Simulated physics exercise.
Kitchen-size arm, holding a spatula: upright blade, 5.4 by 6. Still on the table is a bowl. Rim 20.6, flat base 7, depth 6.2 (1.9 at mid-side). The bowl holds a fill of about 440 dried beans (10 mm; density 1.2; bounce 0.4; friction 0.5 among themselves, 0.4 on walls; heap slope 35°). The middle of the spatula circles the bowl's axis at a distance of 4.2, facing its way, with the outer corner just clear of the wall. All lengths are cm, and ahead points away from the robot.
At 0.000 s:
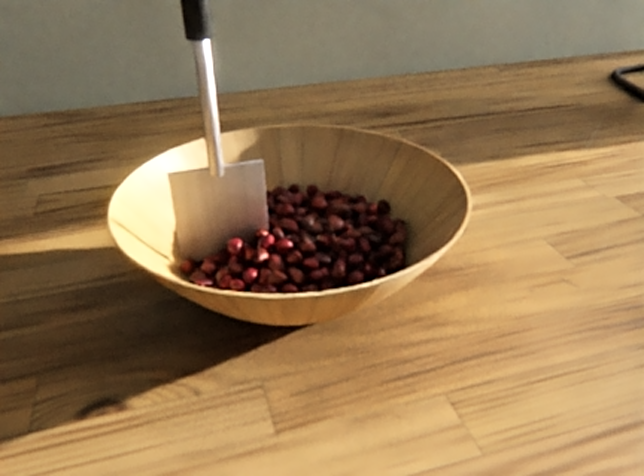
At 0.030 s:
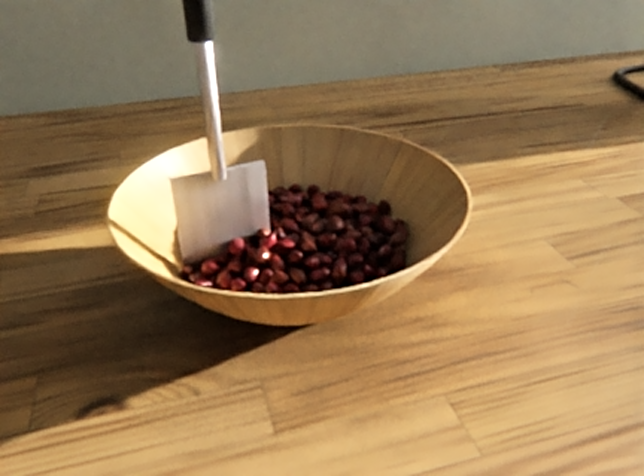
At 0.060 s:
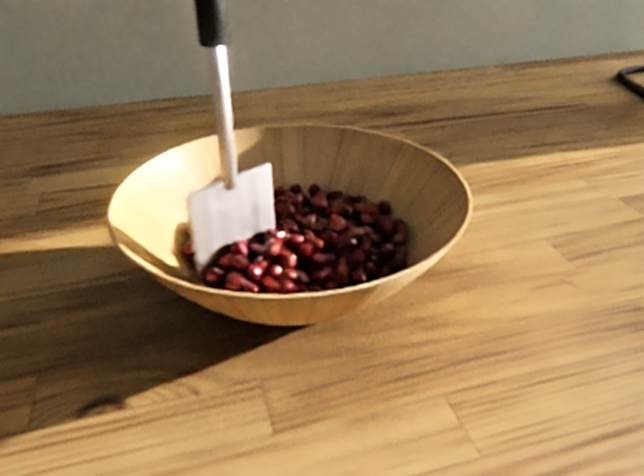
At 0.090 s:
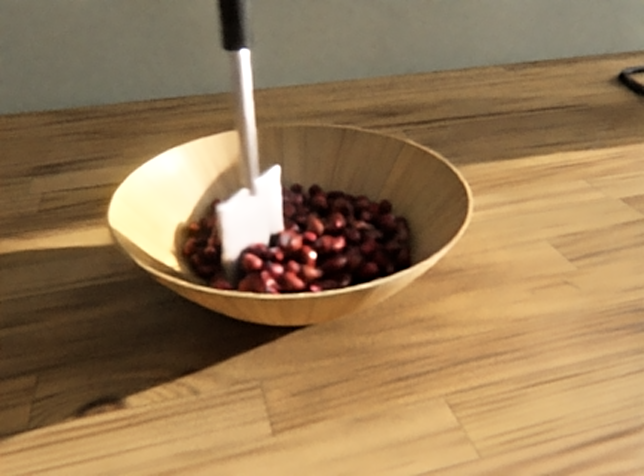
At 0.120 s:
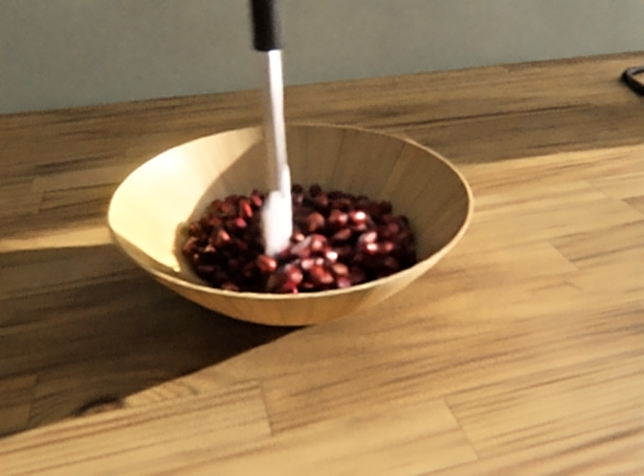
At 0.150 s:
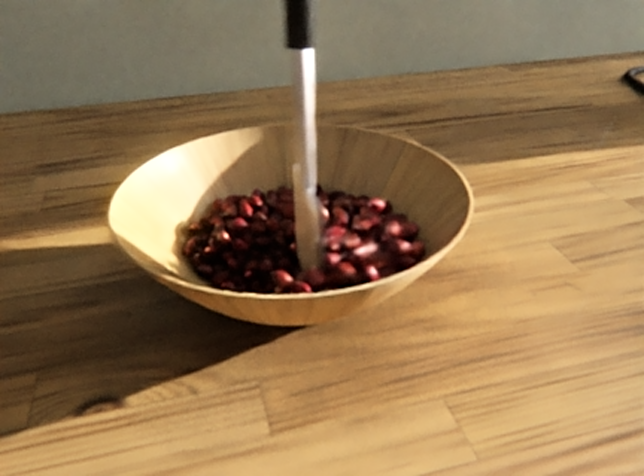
The video shows a metal spatula with a black handle held upright in a wooden bowl of dark red beans on a wooden table, sweeping from the left toward the right while its blade turns edge-on and pushes beans rightward.
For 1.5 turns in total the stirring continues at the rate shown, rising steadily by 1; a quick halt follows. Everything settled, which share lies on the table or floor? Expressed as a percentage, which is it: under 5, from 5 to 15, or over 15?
The percentage is from 5 to 15.
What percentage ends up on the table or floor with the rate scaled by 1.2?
15 %.
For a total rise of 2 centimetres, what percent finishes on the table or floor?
About 5 percent.
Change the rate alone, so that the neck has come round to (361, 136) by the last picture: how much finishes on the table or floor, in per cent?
Around 35 in a hundred.
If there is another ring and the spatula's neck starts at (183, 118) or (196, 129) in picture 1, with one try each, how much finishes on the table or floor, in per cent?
Close to 0 per cent for the first and close to 10 per cent for the second.
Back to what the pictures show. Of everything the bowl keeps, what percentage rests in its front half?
Roughly 50 per cent.
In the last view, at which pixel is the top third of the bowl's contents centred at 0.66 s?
Near (280, 264).
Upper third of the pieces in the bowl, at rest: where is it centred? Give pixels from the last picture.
The centre is near pixel (300, 226).
After 0.41 s, 264° round, highest piece 8 above the table; 422 in the bowl, 10 on the table or floor, 8 in flight or on the tool.
After 0.66 s, 79° round, highest piece 7 above the table; 409 in the bowl, 31 on the table or floor.
After 0.99 s, 180° round, highest piece 7 above the table; 407 in the bowl, 33 on the table or floor.
After 1.69 s, 180° round, highest piece 7 above the table; 407 in the bowl, 33 on the table or floor.
In the end, 407 in the bowl, 33 on the table or floor. That is 8 % on the table or floor.
